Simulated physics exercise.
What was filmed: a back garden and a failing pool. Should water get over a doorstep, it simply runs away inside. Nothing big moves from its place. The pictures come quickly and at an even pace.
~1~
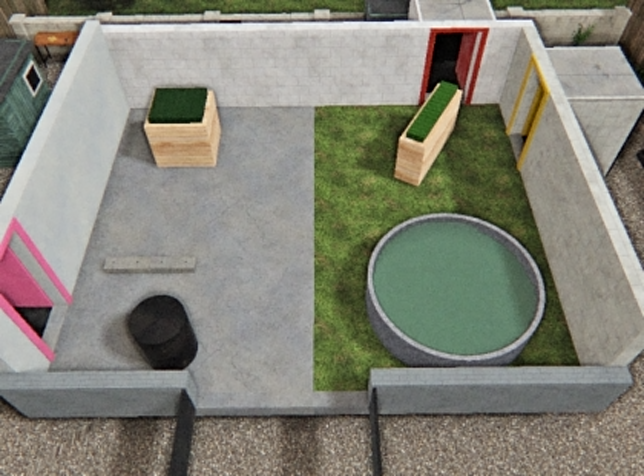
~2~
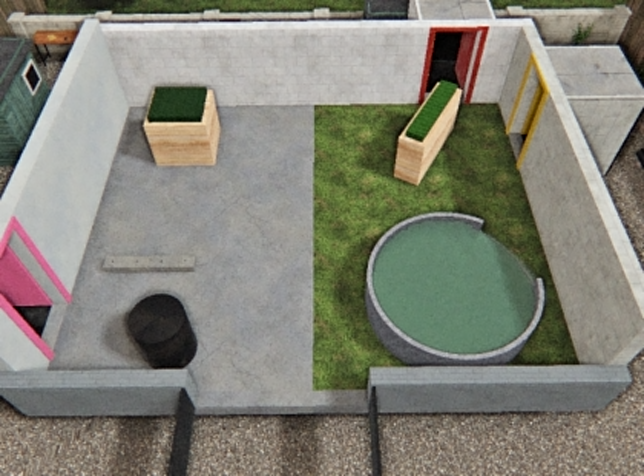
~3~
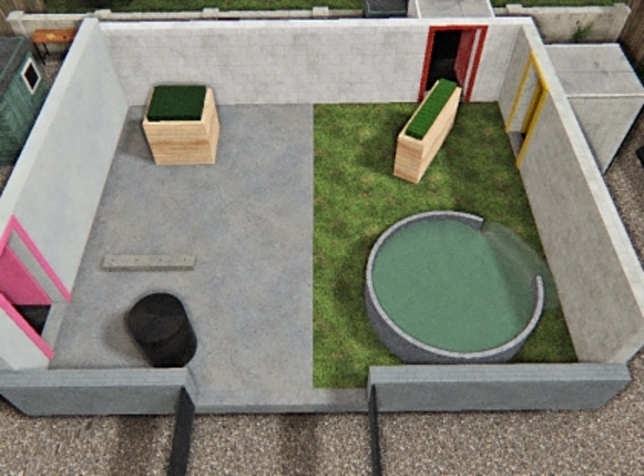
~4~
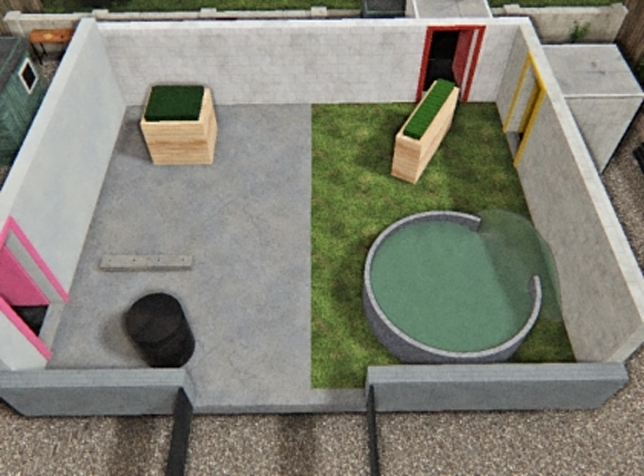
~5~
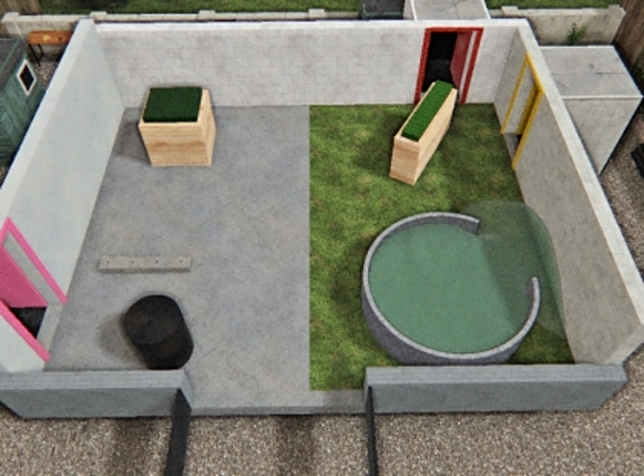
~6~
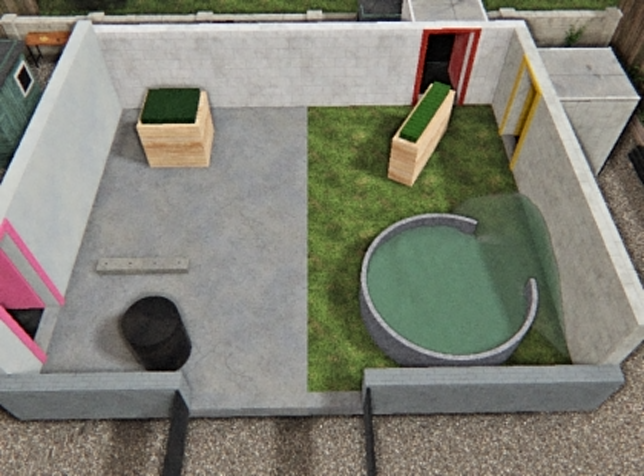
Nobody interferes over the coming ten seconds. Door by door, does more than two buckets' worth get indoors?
Door by door: Red door - yes; pink door - no; yellow door - yes.
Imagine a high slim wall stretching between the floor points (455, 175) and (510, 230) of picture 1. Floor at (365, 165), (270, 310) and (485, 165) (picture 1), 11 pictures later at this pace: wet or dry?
Spared, spared, then submerged.
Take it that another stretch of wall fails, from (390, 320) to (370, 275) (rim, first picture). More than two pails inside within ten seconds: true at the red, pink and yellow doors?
At the doors, red never reaches it, pink crosses the line and yellow never reaches it.
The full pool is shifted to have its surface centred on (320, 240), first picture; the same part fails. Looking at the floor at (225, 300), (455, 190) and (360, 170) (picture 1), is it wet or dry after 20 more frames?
Bone-dry, soaked, soaked.
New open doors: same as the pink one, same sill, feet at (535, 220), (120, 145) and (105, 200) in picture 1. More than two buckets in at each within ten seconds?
Reading them off: Comes out higher, comes out lower, comes out lower.
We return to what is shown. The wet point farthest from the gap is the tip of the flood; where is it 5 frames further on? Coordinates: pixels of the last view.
I reckon the front has reached (496, 144) by then.
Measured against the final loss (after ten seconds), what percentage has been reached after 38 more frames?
That comes to 55 per cent, as I work it out.
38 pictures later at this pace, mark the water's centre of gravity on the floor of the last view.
The spot I would choose is (442, 240).
A moment on, water covers 10 % of the floor; the red door not reached, the pink door not reached, the yellow door wet at the sill, nothing in.
Next, water covers 15 % of the floor; the red door not reached, the pink door not reached, the yellow door under two buckets in.
Then, water covers 25 % of the floor; the red door over two buckets in, the pink door not reached, the yellow door under two buckets in.
Later, water covers 50 % of the floor; the red door over two buckets in, the pink door not reached, the yellow door far over two buckets in.
In the end, water covers 75 % of the floor; the red door over two buckets in, the pink door not reached, the yellow door far over two buckets in.
